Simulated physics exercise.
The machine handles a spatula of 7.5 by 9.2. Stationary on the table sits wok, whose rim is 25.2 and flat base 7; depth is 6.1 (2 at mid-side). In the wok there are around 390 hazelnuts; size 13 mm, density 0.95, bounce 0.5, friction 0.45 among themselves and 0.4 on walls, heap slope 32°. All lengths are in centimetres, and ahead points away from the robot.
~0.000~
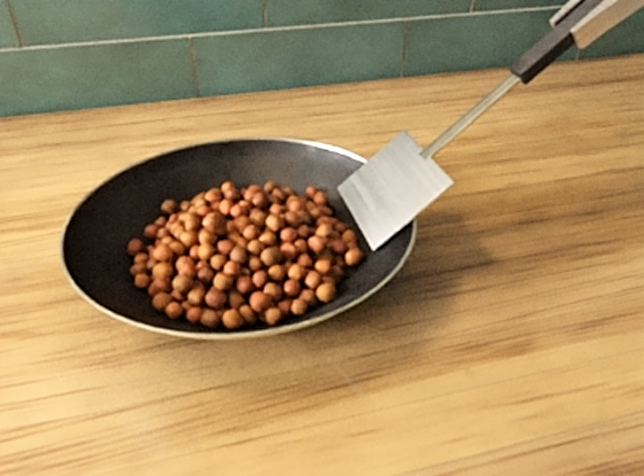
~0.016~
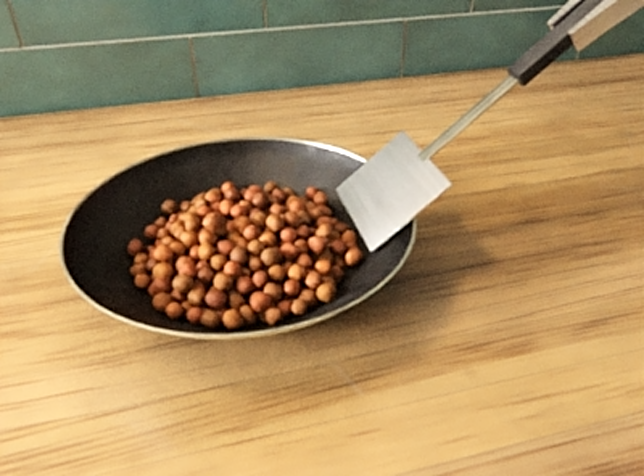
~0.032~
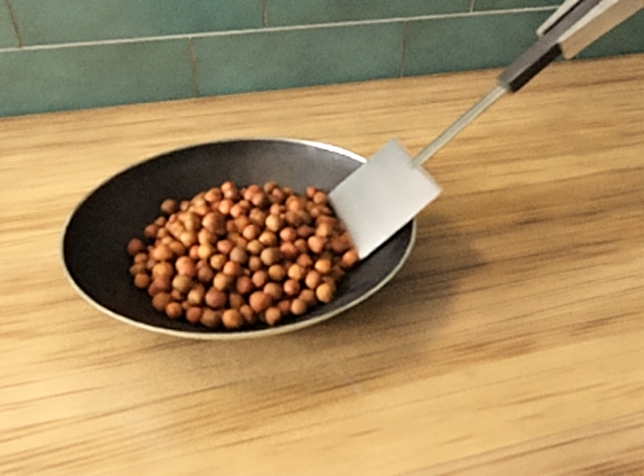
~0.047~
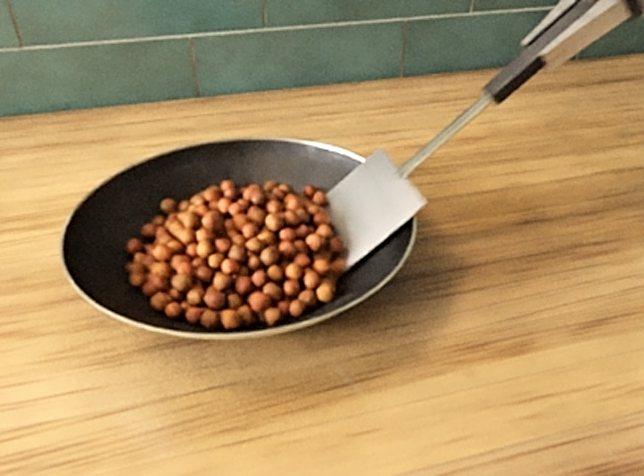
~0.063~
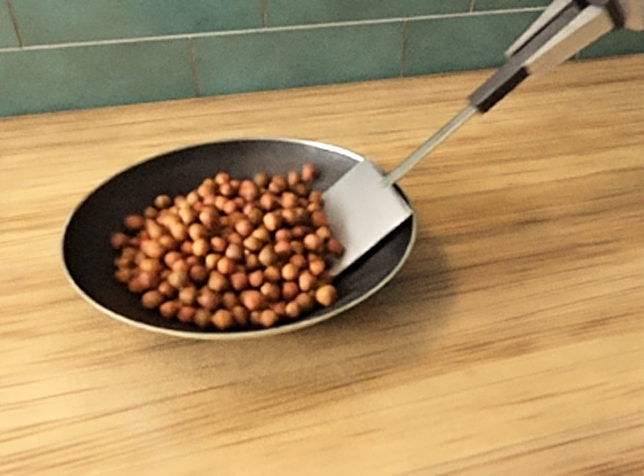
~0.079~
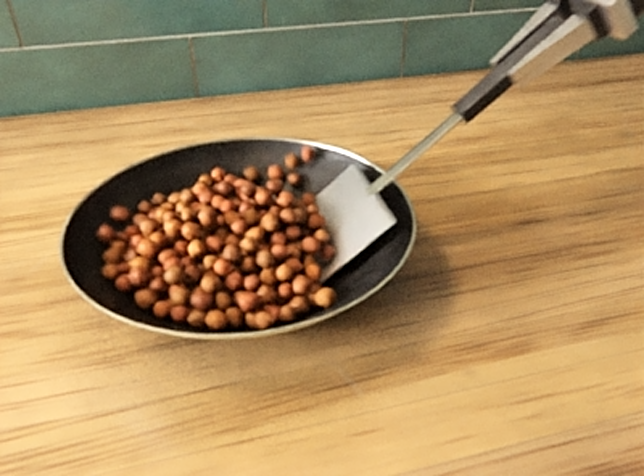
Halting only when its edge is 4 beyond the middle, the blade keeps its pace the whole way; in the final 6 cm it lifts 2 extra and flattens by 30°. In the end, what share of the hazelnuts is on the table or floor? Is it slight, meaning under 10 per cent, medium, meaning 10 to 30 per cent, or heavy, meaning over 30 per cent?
It is slight, under 10 per cent.
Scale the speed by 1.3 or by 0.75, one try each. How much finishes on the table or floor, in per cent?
Some 20 and 0 per cent.
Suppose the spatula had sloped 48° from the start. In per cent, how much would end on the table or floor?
That gives about 10 in a hundred.
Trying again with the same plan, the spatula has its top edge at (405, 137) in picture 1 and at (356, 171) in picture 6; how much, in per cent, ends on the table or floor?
5 %.
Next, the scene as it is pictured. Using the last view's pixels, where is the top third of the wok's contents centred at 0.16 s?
(161, 231).
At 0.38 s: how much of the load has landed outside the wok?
Some 0 per cent of the load.
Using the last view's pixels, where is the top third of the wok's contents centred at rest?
The middle lies somewhere around (141, 233).
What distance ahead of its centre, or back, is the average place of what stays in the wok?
Ahead of centre, near 4.5 centimetres.
After 0.12 s, sloping 37°, highest piece 8 above the table; 389 in the wok, 1 on the blade or in flight.
After 0.16 s, sloping 24°, highest piece 9 above the table; 388 in the wok, 2 on the blade or in flight.
After 0.38 s, sloping 10°, highest piece 8 above the table; 380 in the wok, 6 on the table or floor, 4 on the blade or in flight.
After 1.43 s, sloping 10°, highest piece 8 above the table; 379 in the wok, 11 on the table or floor.
In the end, 379 in the wok, 11 on the table or floor. That is 3 % on the table or floor.
